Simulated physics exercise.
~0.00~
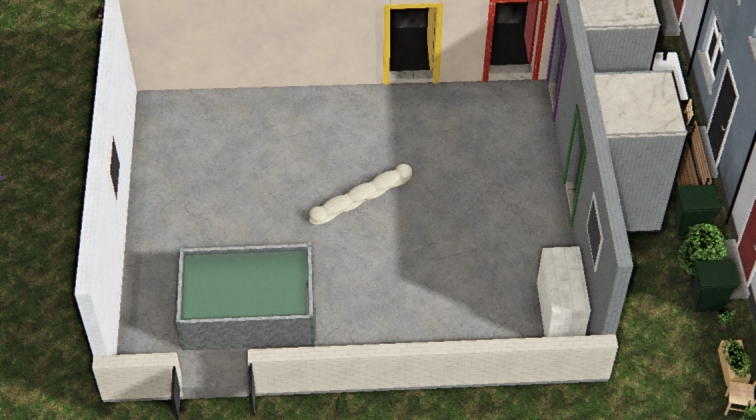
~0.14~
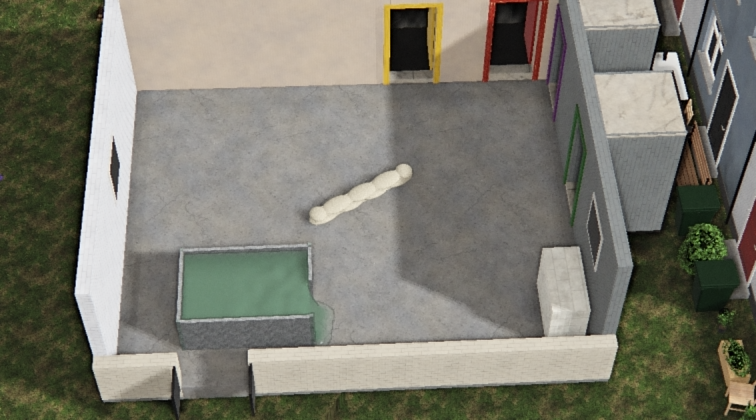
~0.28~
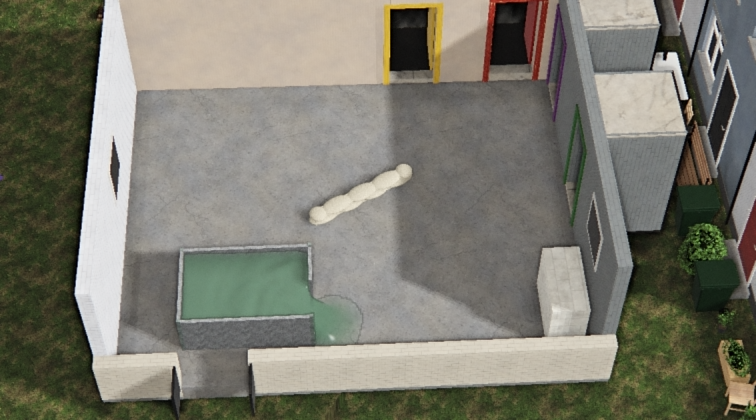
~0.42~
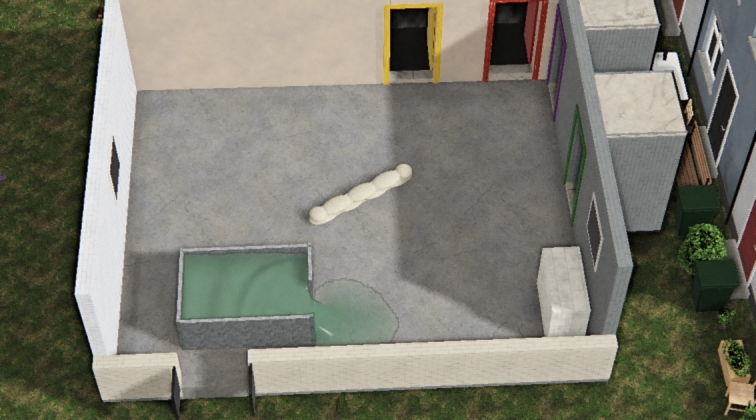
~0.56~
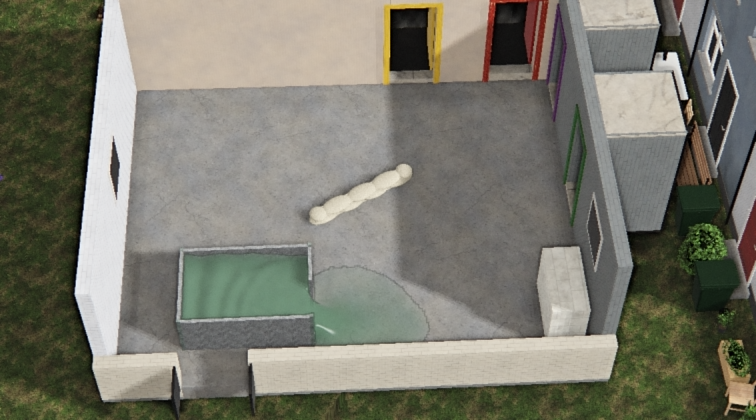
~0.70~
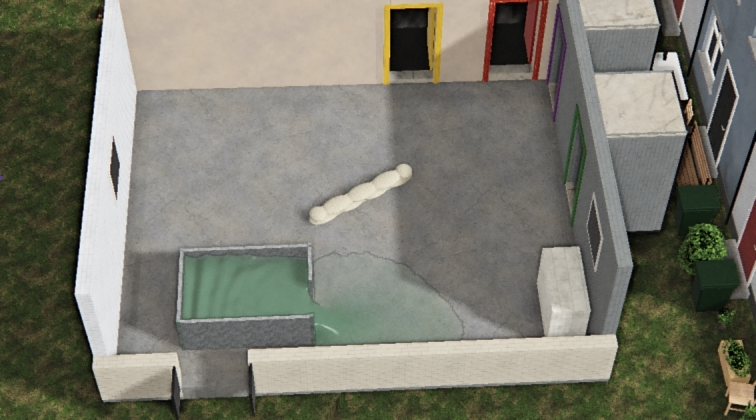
A walled grey courtyard, seen from a fixed view high above, has a brick-sided tank of green water at its lower left and a pale, lumpy row of sandbags near the middle. Yellow and red doorframes stand at the back, with a whitish block at lower right. The tank's right side opens, and green water pours out, spreading rightward across the floor in a widening, thinning sheet.
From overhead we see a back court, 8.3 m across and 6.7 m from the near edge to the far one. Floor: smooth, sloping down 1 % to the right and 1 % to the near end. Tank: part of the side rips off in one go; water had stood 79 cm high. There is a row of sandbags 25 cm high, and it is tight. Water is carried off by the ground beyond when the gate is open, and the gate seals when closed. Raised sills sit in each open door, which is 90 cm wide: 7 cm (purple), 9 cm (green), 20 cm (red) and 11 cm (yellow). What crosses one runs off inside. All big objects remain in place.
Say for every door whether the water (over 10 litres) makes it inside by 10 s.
My prediction: The purple door tops the limit. The green door tops the limit. The red door never tops the limit. The yellow door never tops the limit.
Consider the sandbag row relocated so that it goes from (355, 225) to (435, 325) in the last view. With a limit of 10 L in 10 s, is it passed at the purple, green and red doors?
Doors: Purple exceeds / green stays under / red stays under.
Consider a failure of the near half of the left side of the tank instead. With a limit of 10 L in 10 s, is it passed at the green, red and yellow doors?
Green short, red short, yellow short.
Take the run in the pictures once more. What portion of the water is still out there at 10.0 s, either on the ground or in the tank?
94 %.
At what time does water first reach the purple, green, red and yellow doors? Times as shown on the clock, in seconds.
Purple: 3.6 s; green: 2.4 s; red: 4.0 s; yellow: 5.0 s.
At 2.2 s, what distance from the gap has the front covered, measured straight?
Roughly 5.2 m.
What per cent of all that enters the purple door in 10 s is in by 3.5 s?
Around 0 percent.
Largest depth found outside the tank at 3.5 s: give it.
It tops out at some 36 cm.
After 1.4 s water covers 20 % of the floor and is deepest (38 cm) near (323, 326); purple door not reached, green door not reached, red door not reached, yellow door not reached.
After 2.2 s water covers 25 % of the floor and is deepest (48 cm) near (592, 360); purple door not reached, green door not reached, red door not reached, yellow door not reached.
After 3.5 s water covers 30 % of the floor and is deepest (36 cm) near (582, 360); purple door not reached, green door 13 cm at the sill, 16 L in, red door not reached, yellow door not reached.
After 6.0 s water covers 50 % of the floor and is deepest (20 cm) near (535, 319); purple door 13 cm at the sill, 15 L in, green door 13 cm at the sill, 44 L in, red door 15 cm at the sill, 1 L in, yellow door 8 cm at the sill, 0 L in.
After 10.0 s water covers 75 % of the floor and is deepest (13 cm) near (555, 140); purple door 11 cm at the sill, 101 L in, green door 9 cm at the sill, 51 L in, red door 10 cm at the sill, 1 L in, yellow door 6 cm at the sill, 0 L in.
